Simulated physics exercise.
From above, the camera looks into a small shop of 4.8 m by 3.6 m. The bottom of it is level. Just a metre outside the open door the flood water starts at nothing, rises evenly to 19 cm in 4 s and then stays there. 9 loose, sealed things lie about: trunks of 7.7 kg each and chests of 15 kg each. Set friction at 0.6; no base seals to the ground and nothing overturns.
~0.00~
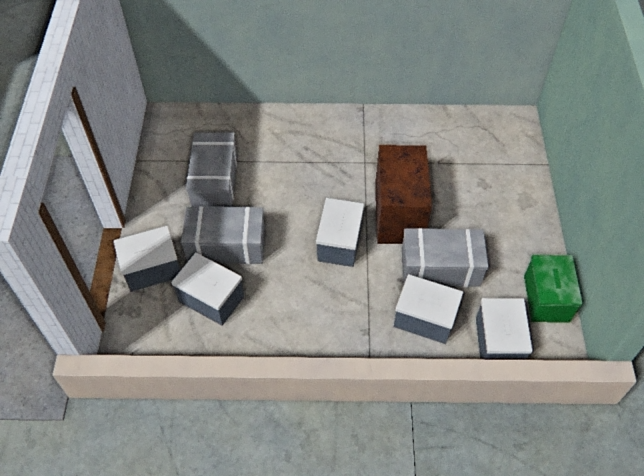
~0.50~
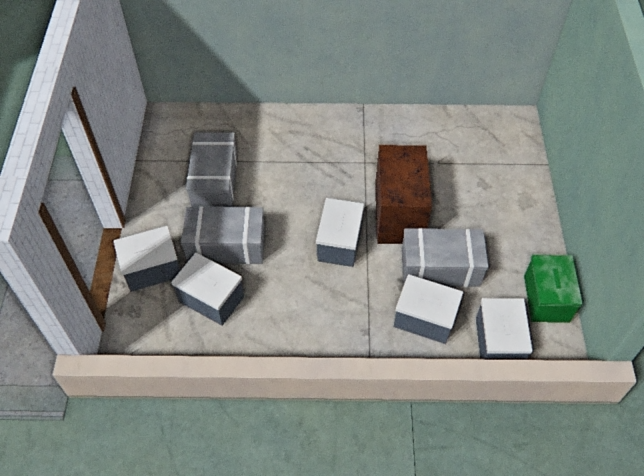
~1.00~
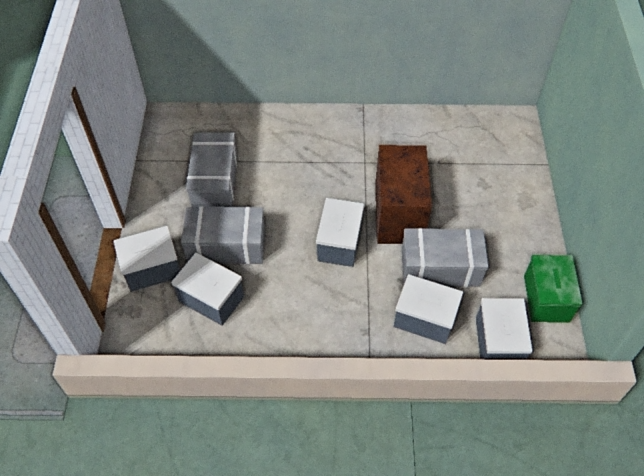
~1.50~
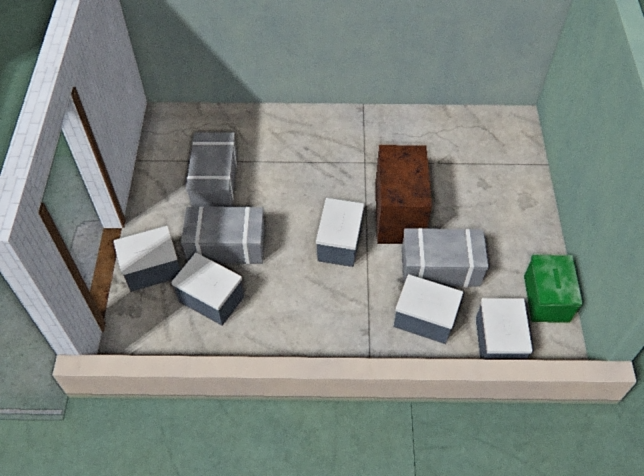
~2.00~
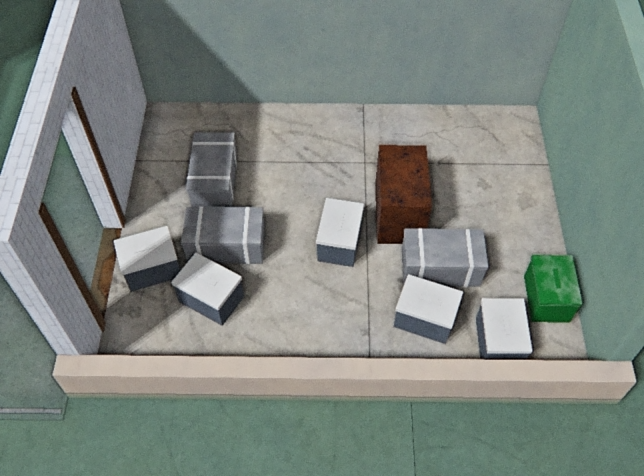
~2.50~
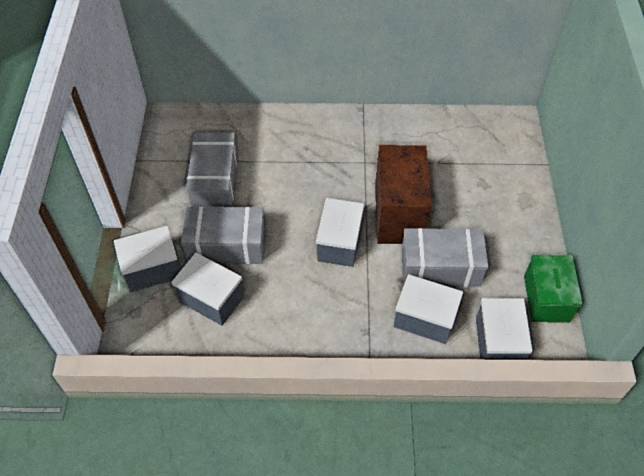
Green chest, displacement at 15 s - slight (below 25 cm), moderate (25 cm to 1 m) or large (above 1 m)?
It should cover a long stretch.
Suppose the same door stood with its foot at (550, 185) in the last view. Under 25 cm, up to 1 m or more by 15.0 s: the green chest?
In that case the green chest slides a little.
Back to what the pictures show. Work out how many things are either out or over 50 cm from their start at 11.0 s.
By my tally, 8.
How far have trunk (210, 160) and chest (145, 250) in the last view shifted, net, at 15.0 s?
In that order: 350 cm, 200 cm.
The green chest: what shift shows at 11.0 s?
By then it has shifted roughly 60 cm.
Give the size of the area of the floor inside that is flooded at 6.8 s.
My estimate is roughly 12.0 m2.
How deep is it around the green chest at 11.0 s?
About 12 cm.
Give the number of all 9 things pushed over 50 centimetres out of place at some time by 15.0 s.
That comes to 9.
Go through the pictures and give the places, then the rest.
The first picture shows the green chest at (557, 279), on the bottom; water covers 0.0 m2; 0 of 9 have shifted.
The second picture shows the green chest at (557, 279), on the bottom; water covers 0.0 m2; 0 of 9 have shifted.
The third picture shows the green chest at (557, 279) rests on the ground; 0.0 m2 under water; 0 of 9 have shifted.
The fourth picture shows the green chest at (557, 279) rests on the ground; 0.0 m2 under water; 0 of 9 have shifted.
The fifth picture shows the green chest at (557, 279) rests on the ground; 0.0 m2 under water; 0 of 9 have shifted.
The sixth picture shows the green chest at (557, 279) rests on the ground; water covers 0.3 m2; 0 of 9 have shifted.
After 3.5 s the green chest is near (557, 279), 0.0 m from its start, aground; 0 afloat.
After 6.8 s the green chest is near (557, 279), 0.0 m from its start, aground; 2 afloat.
After 11.0 s the green chest is near (554, 225), 0.6 m from its start, afloat; 8 afloat.
After 15.0 s the green chest is near (501, 172), 1.3 m from its start, afloat; 9 afloat.
